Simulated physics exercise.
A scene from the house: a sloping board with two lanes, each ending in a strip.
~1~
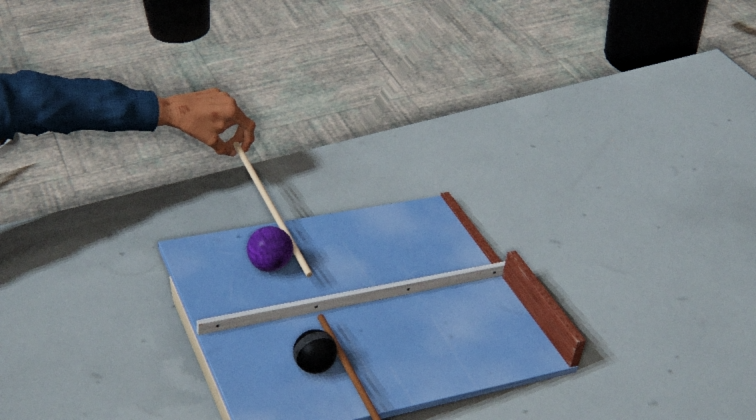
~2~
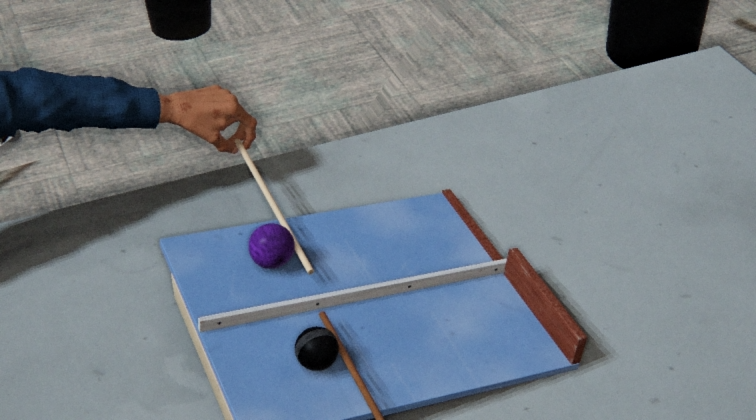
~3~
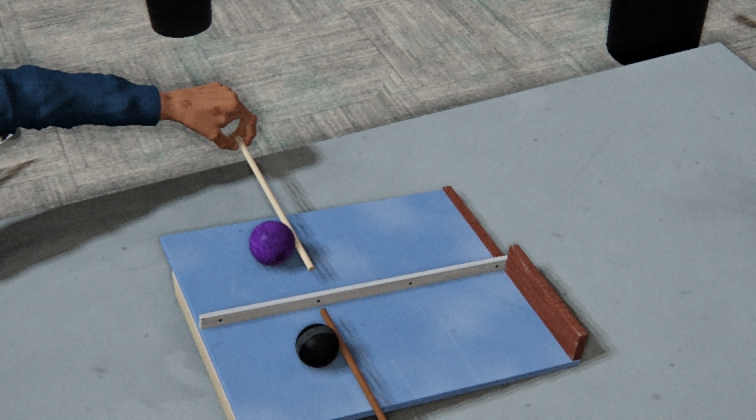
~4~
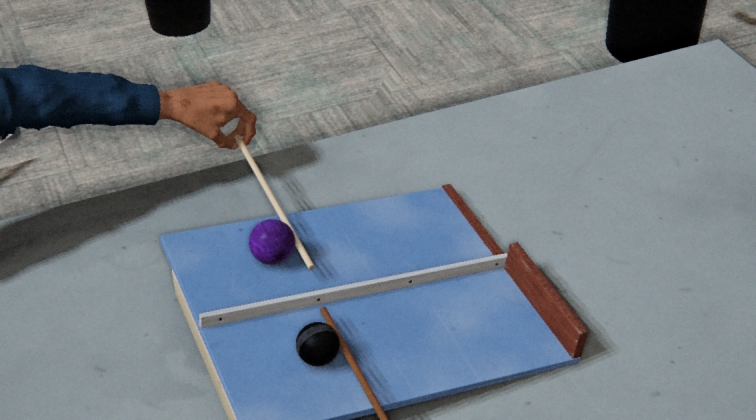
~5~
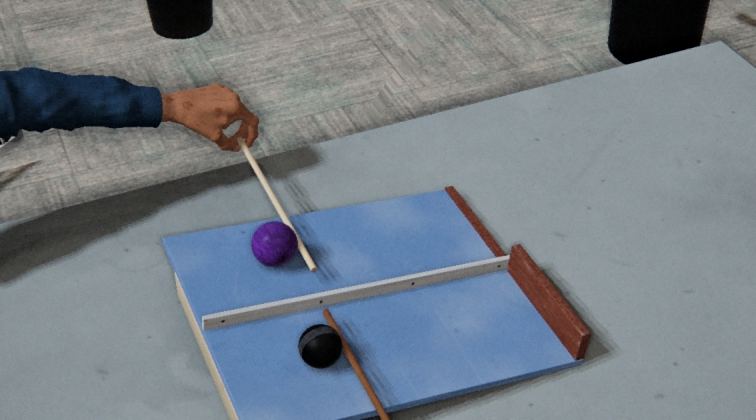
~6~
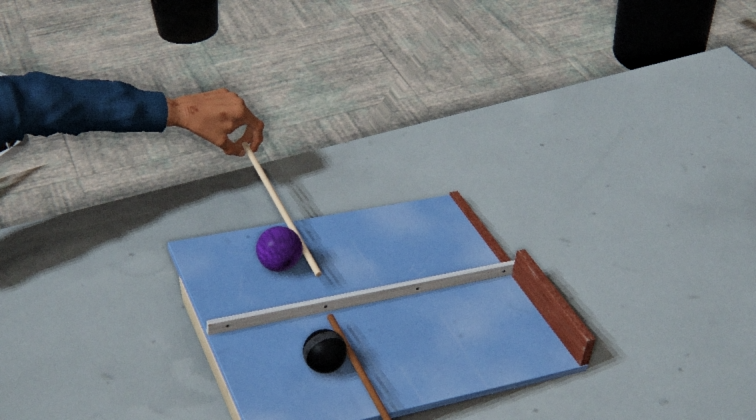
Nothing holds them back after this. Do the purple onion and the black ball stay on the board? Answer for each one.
So, the purple onion tumbles off, while the black ball is stopped.
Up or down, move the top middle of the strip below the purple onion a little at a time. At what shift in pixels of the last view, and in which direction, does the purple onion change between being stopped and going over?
You'd need to go up by close to 4 pixels.
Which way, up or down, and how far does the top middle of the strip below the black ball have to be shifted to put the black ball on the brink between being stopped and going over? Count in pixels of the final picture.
About 20 pixels, downward.
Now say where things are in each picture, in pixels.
In the first frame, held back by the sticks; purple onion (270, 249); black ball (315, 351); board (362, 292).
In the second frame, held back by the sticks; black ball (317, 348); board (364, 289).
In the third frame, held back by the sticks; purple onion (272, 244); board (365, 286).
In the fourth frame, held back by the sticks; black ball (318, 344); board (365, 284).
In the fifth frame, held back by the sticks; purple onion (274, 244); board (367, 286).
In the sixth frame, held back by the sticks; purple onion (279, 249); black ball (325, 351); board (372, 291).
Then, 0.54 s after the last picture, purple onion rolling on the board near (340, 239); black ball rolling on the board near (389, 338).
Then, 0.92 s after the last picture, purple onion rolling on the board near (460, 218); black ball rolling on the board near (515, 311).
Then, 1.30 s after the last picture, purple onion off the board near (583, 194); black ball resting against the strip near (530, 308).
By the end, the purple onion rolls off the board; the black ball stops on the board, near (530, 308).
